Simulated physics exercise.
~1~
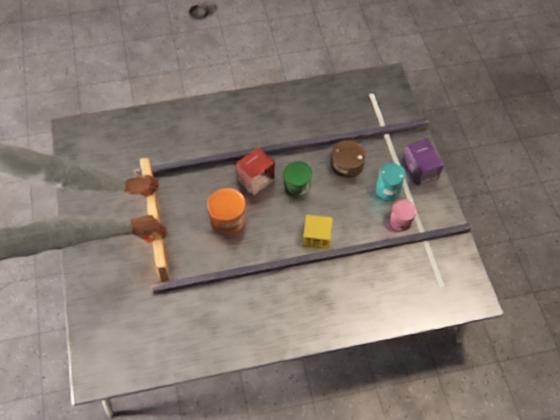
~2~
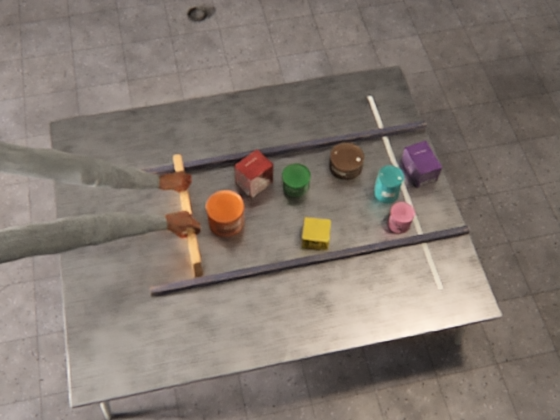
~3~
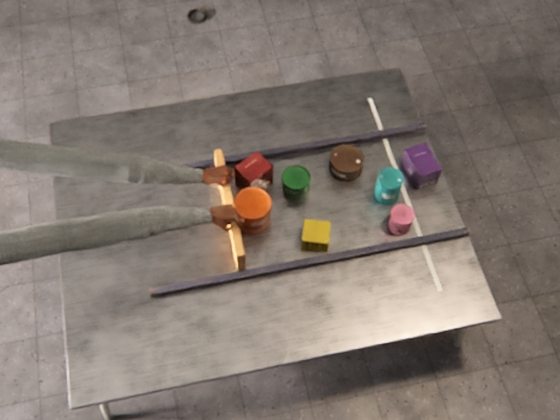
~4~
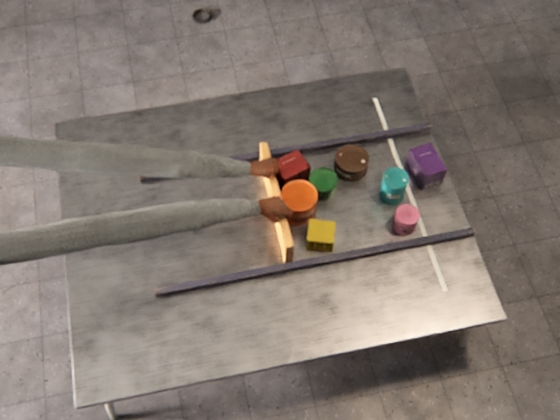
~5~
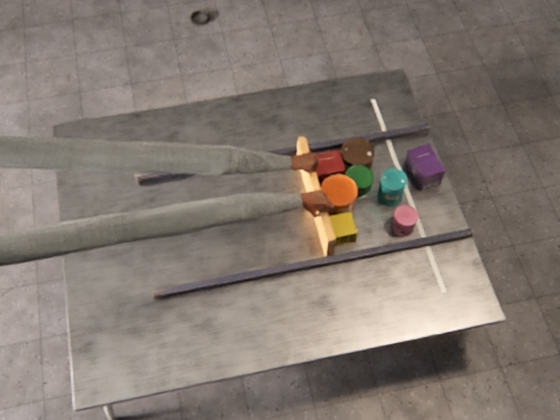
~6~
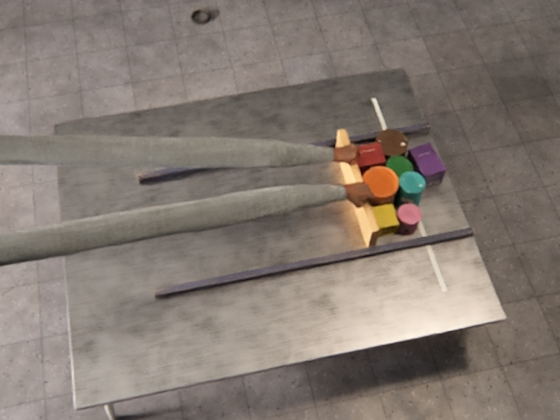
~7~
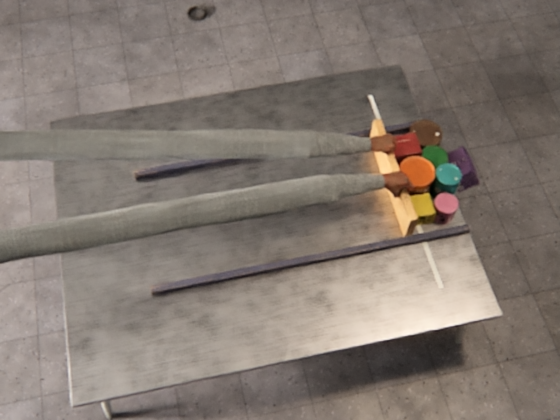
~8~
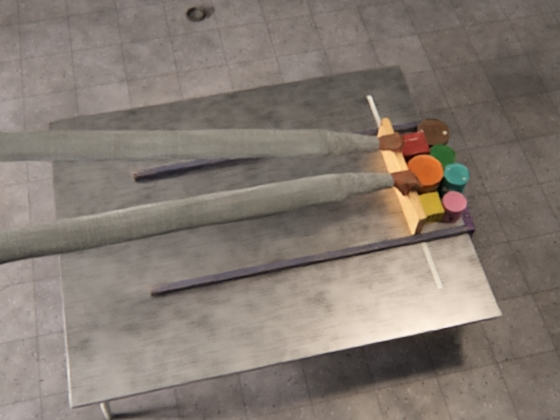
Two long grey arms pushed a wooden plank steadily right across a metal table, gathering a red box, an orange pail and other colourful boxes and tubs until they bunched beyond the white tape line, and the purple box went off the far edge.
